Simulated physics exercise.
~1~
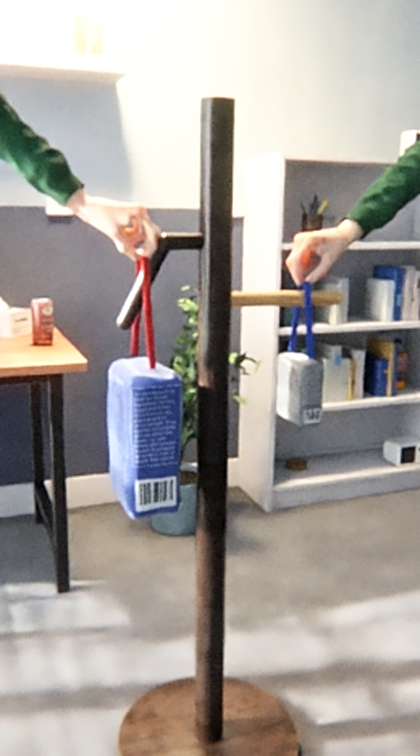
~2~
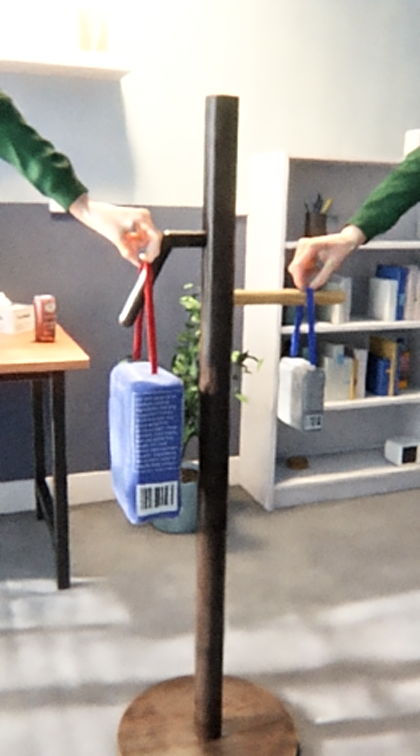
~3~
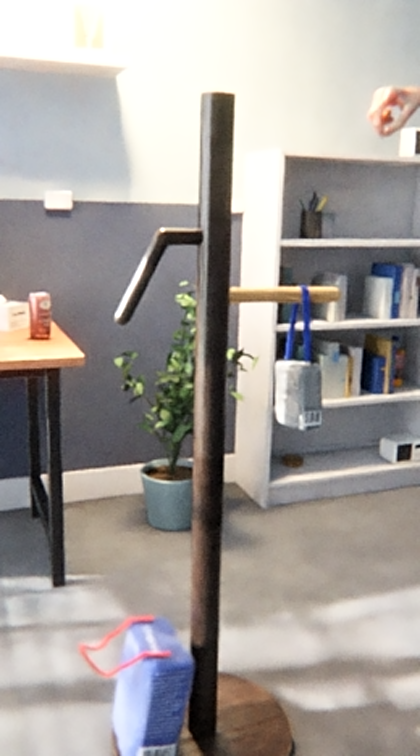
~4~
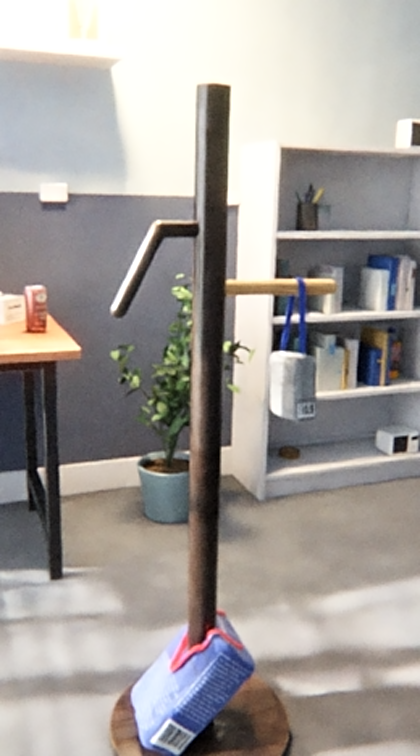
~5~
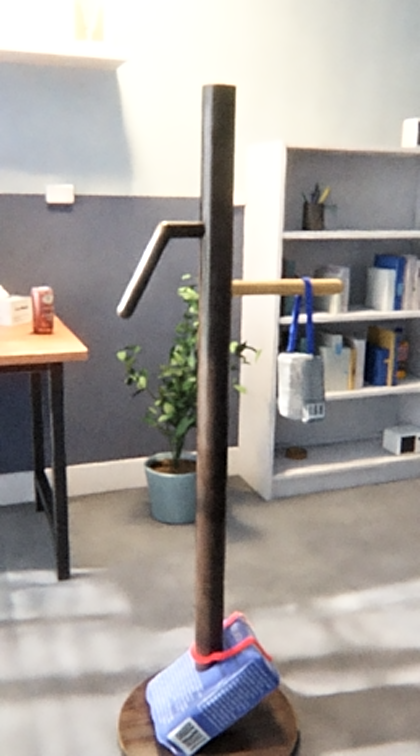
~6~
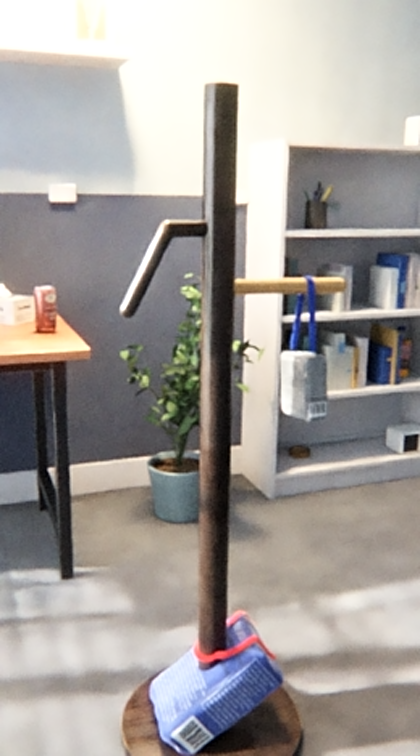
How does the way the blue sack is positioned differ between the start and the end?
At the start the blue sack is upright beside the left peg, and at the end it is leaning at the foot of the post.
